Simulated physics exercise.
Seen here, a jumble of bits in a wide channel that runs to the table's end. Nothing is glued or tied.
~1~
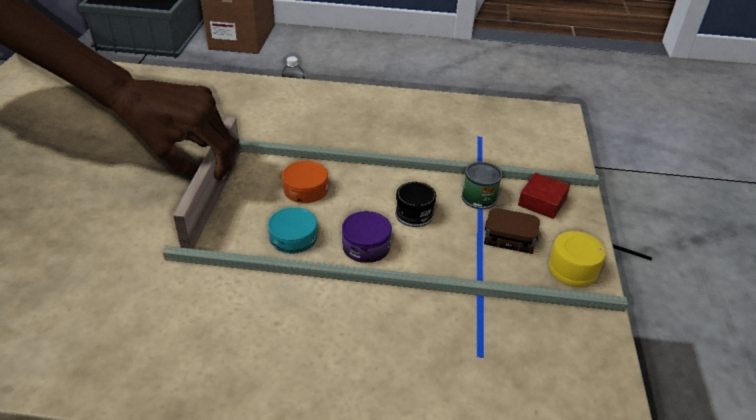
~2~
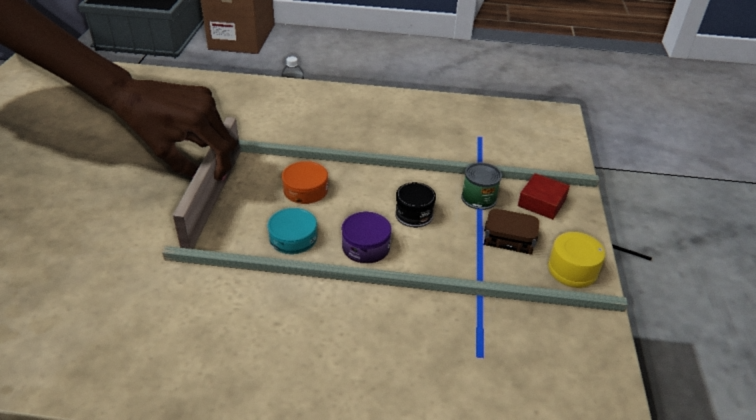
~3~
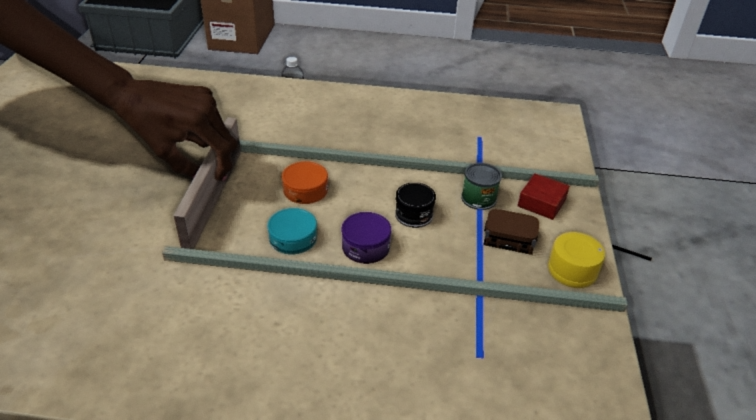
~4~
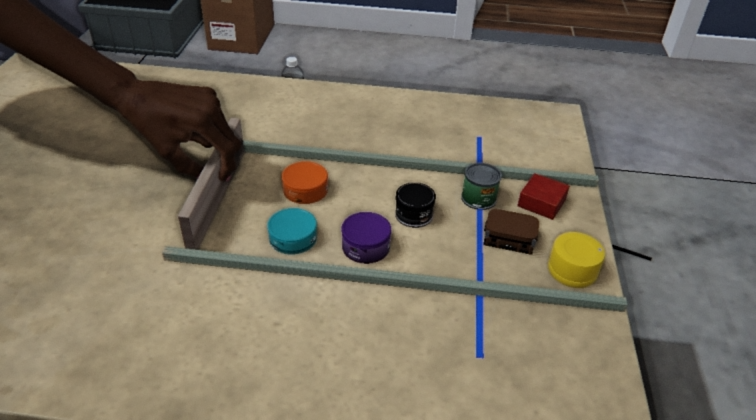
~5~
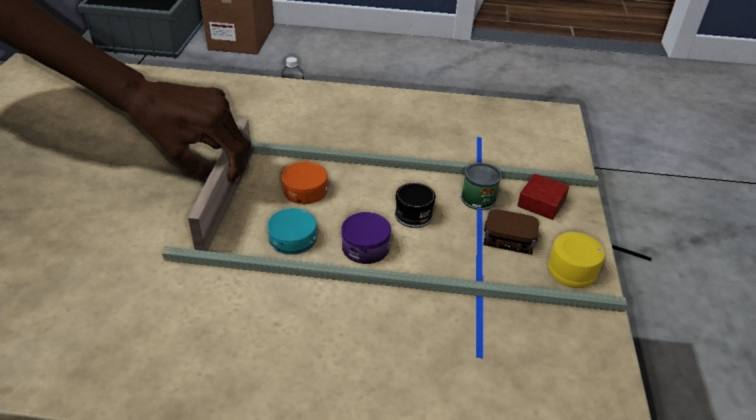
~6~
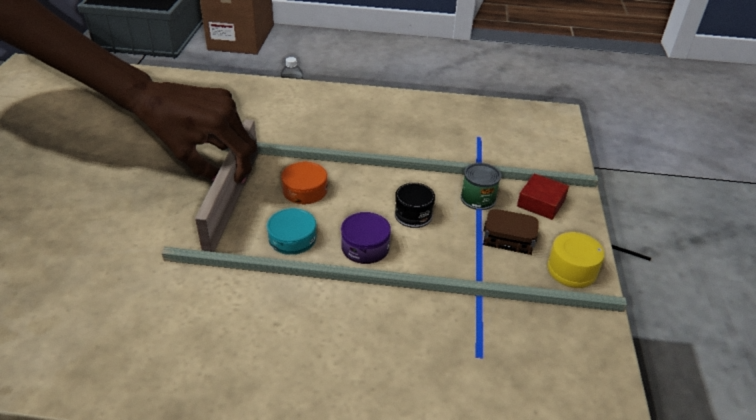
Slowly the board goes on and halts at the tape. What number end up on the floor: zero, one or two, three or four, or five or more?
As it turns out, the number that fall off is zero.
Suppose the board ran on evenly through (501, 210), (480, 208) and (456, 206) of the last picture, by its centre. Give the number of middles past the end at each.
Place by place, 1, 0 and 0.
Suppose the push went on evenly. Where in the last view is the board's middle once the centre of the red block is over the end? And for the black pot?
At (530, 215) for the red block; at (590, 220) for the black pot.
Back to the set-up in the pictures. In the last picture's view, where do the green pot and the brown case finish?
About (539, 182), and the other about (544, 237).
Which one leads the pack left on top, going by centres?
Foremost is the yellow lid.
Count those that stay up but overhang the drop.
That would be 1.
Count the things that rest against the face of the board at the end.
It touches 3.
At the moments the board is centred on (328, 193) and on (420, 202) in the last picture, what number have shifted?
3 and 5.
Soon after, none off yet; yellow lid at rest near (575, 260); red block at rest near (543, 196); brown case at rest near (511, 232).
In the end, the number that fall off is zero.
